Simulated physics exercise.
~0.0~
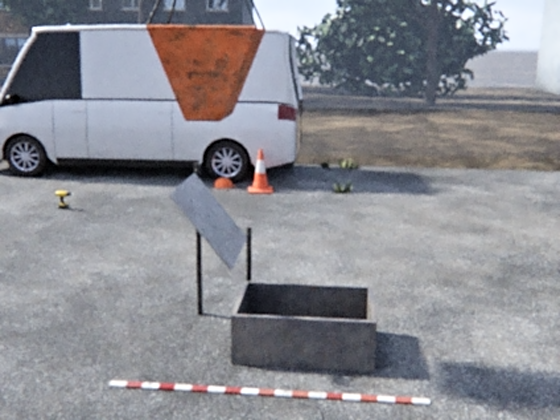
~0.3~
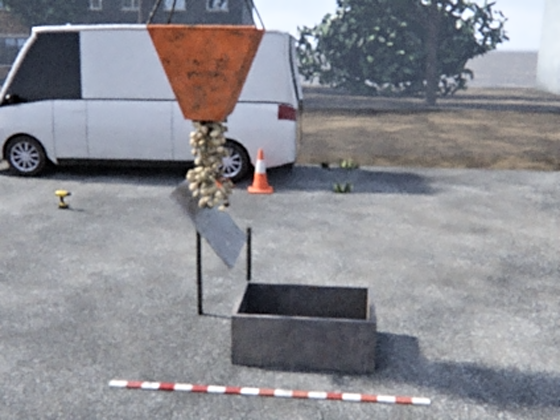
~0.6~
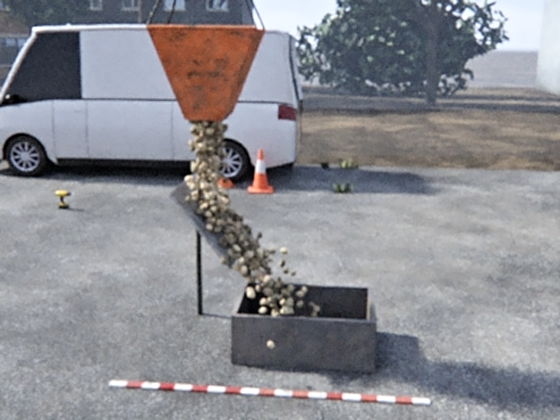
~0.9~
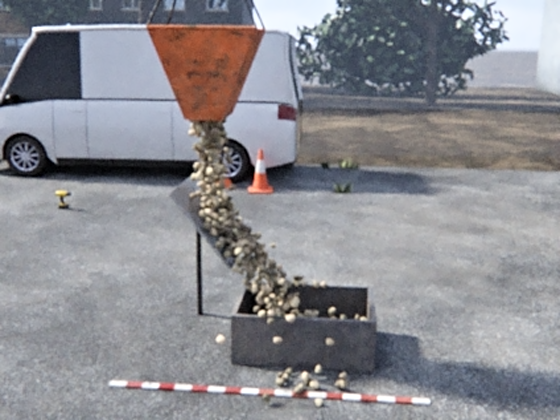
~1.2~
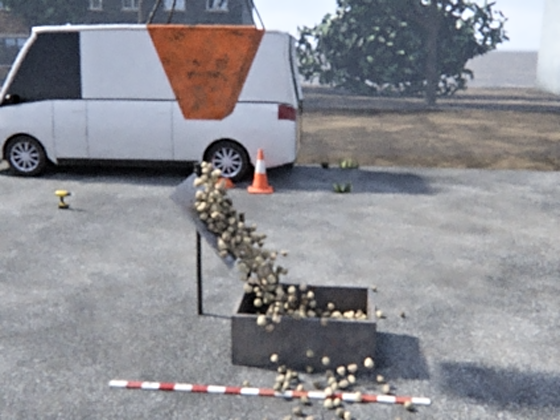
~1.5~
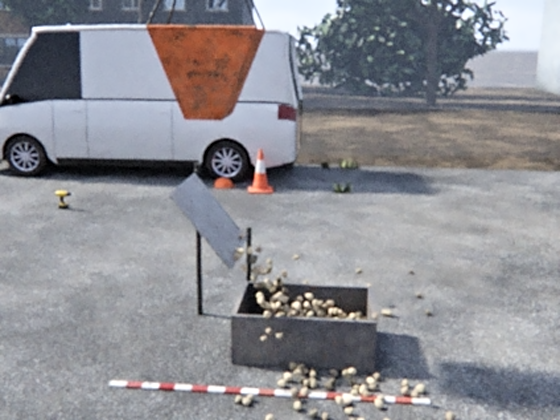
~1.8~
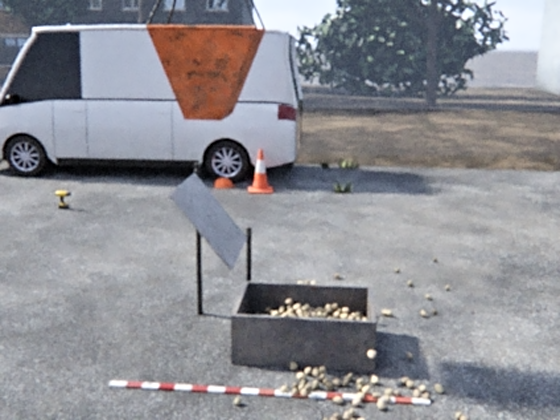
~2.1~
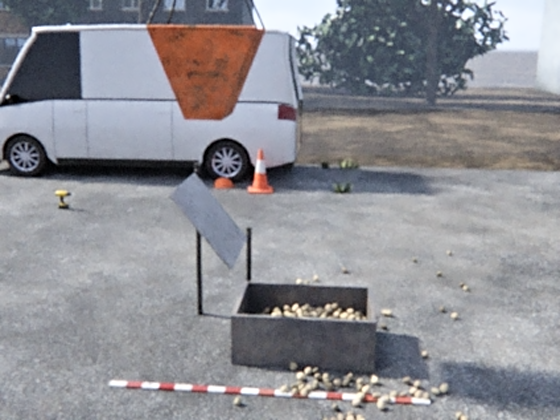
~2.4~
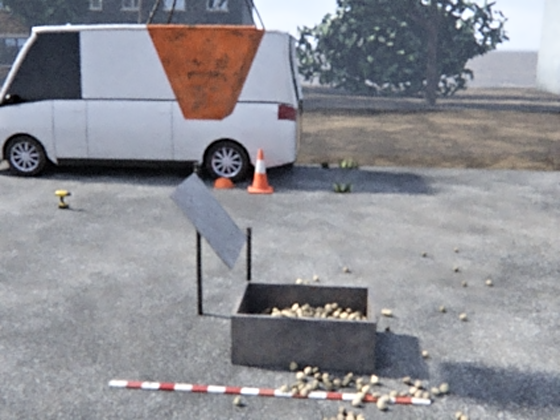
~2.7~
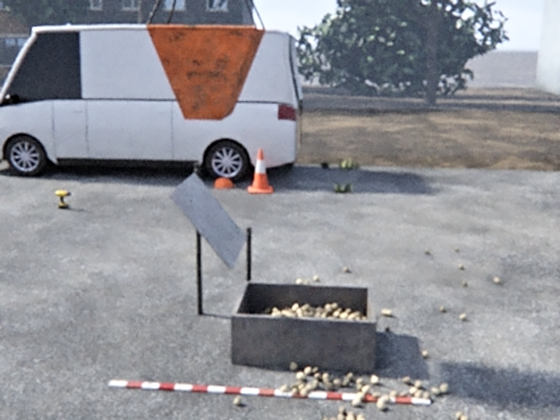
Stones pour from an orange skip, slide down sloping steel and mostly fill the bin, some scattering right.
